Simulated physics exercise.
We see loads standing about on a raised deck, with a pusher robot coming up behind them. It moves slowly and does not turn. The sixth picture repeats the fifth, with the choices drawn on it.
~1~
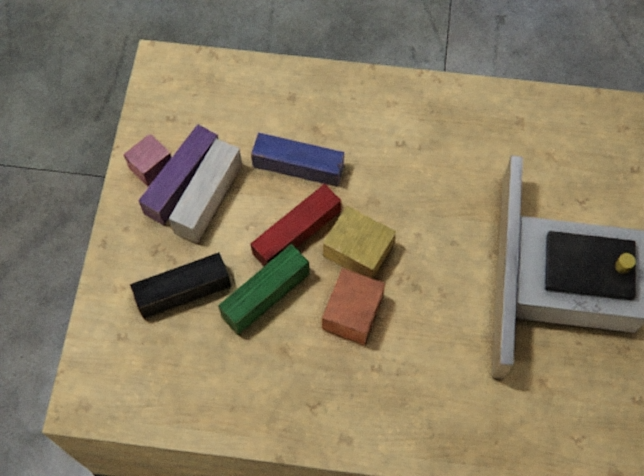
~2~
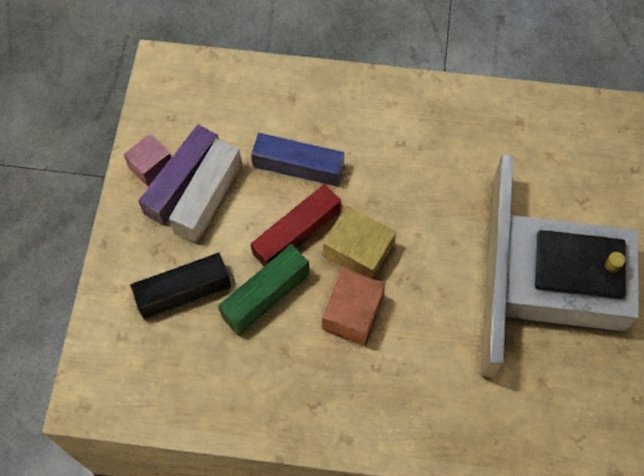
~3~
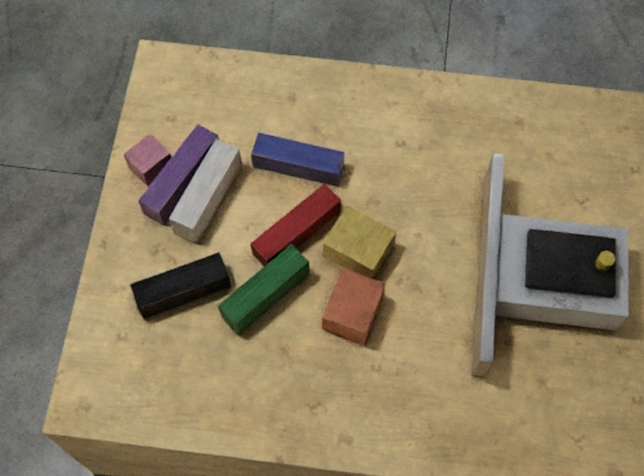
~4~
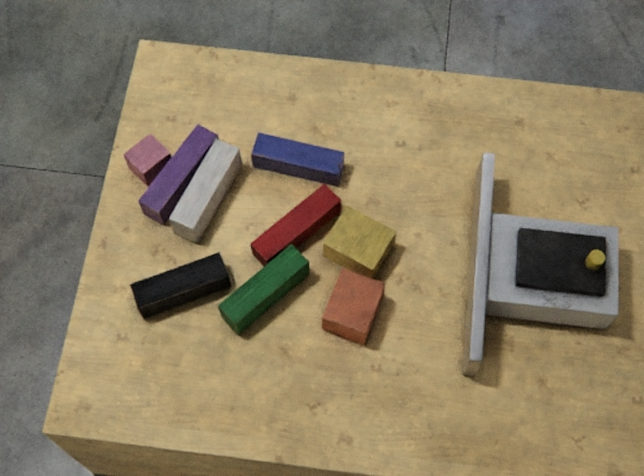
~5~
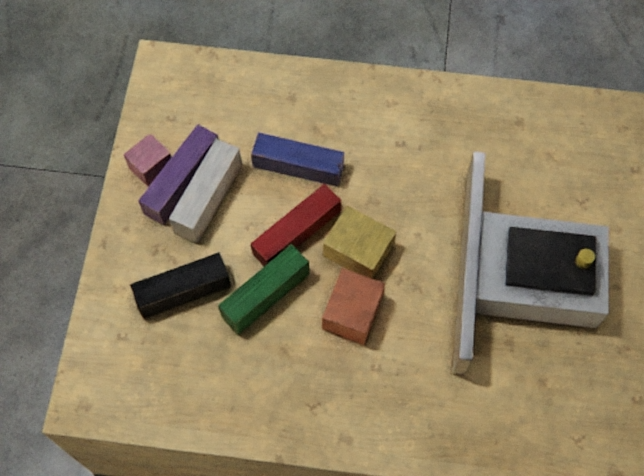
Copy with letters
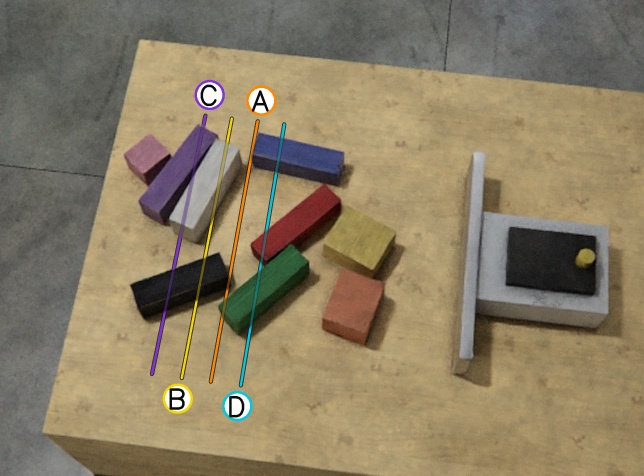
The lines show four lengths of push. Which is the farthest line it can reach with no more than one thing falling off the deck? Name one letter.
No farther than A.
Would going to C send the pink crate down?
Yes.
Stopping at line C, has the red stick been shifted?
Yes.
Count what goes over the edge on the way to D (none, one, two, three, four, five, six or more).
By then, none.
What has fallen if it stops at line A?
It is the pink crate.
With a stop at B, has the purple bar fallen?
By then, yes.
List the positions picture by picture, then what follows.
Green stick (265, 289); yellow crate (360, 243); pink crate (149, 160), in the first picture.
Robot (574, 262); blue bar (298, 159), in the second picture.
Robot (564, 261); purple bar (180, 174), in the third picture.
Robot (554, 260); orange crate (354, 306), in the fourth picture.
Robot (544, 259); green stick (265, 289); yellow crate (360, 243); pink crate (149, 160), in the fifth picture.
On the marked copy, A at (236, 244); B at (208, 240); C at (180, 237); D at (264, 247).
Following A. Soon after the start, robot (458, 249); orange crate (348, 307); yellow crate (346, 245).
Later, robot (372, 239); pink crate (145, 159); purple bar (173, 172).
In the end, robot (307, 231); pink crate over the edge; purple bar (116, 166); one fallen.
As for the rest, B drops two; C drops three; D is within the limit but short.
